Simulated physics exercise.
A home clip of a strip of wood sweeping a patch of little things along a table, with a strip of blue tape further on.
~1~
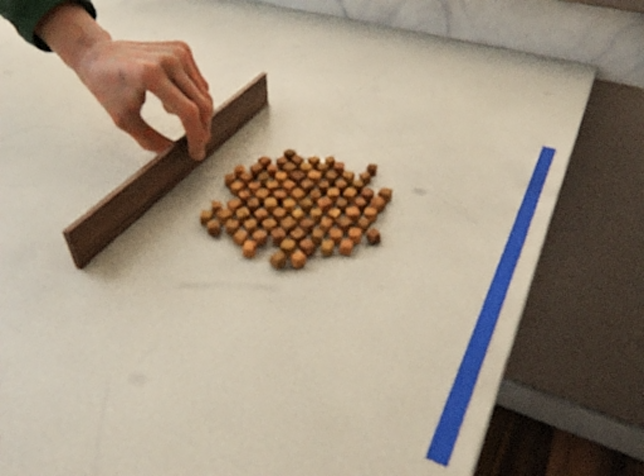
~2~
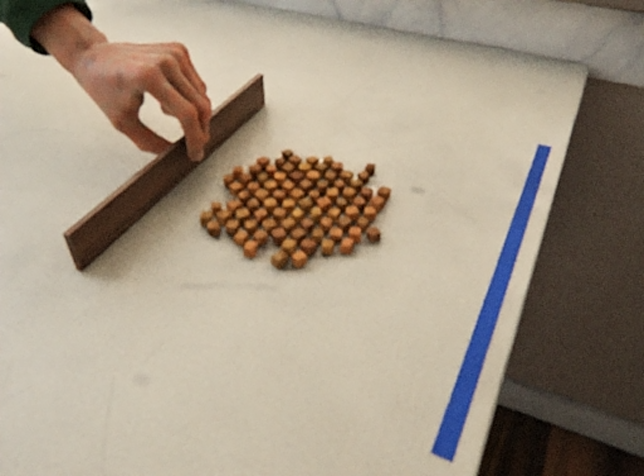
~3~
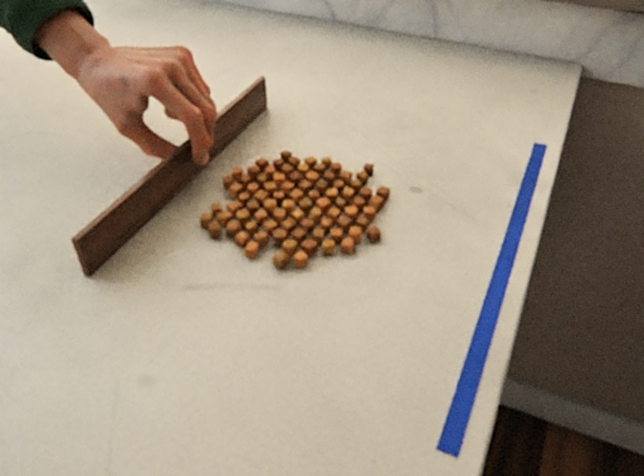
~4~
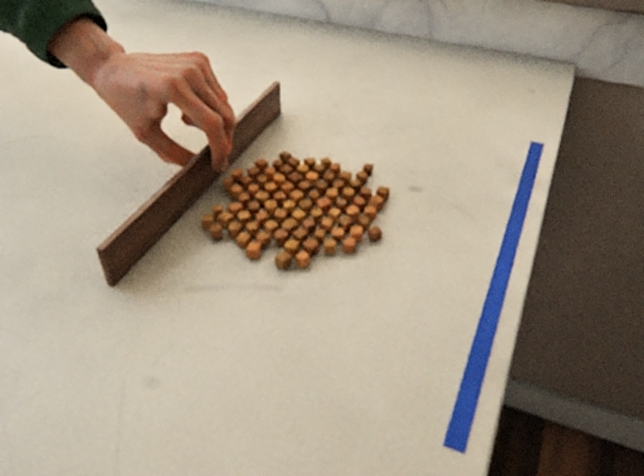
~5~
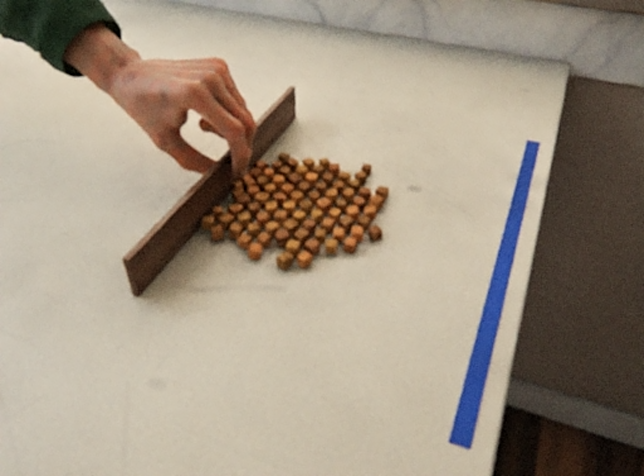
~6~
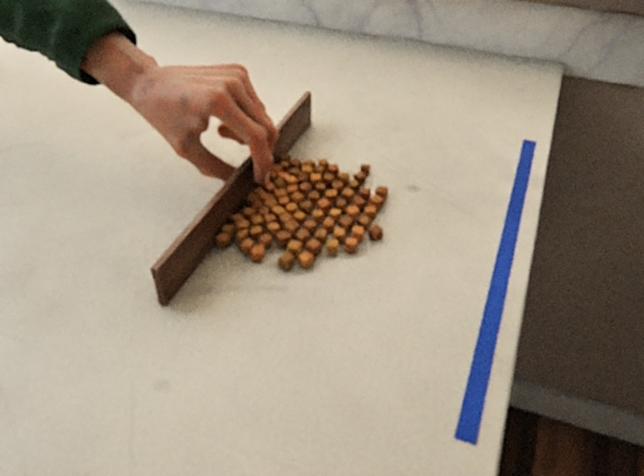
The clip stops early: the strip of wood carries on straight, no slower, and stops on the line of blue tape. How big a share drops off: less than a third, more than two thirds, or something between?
Over the edge goes over two thirds of it.
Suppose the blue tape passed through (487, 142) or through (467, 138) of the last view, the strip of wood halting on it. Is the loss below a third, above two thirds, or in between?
In turn: Below one third; under a third.
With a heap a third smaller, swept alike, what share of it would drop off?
It comes to 80 per cent or so.
Shortly afterwards, strip of wood still moving, near (380, 191); heap all on the table, its front near (460, 256).
Next, strip of wood stopped at the blue tape; heap the bulk over the edge.
In the end, strip of wood stopped at the blue tape; heap the bulk over the edge.
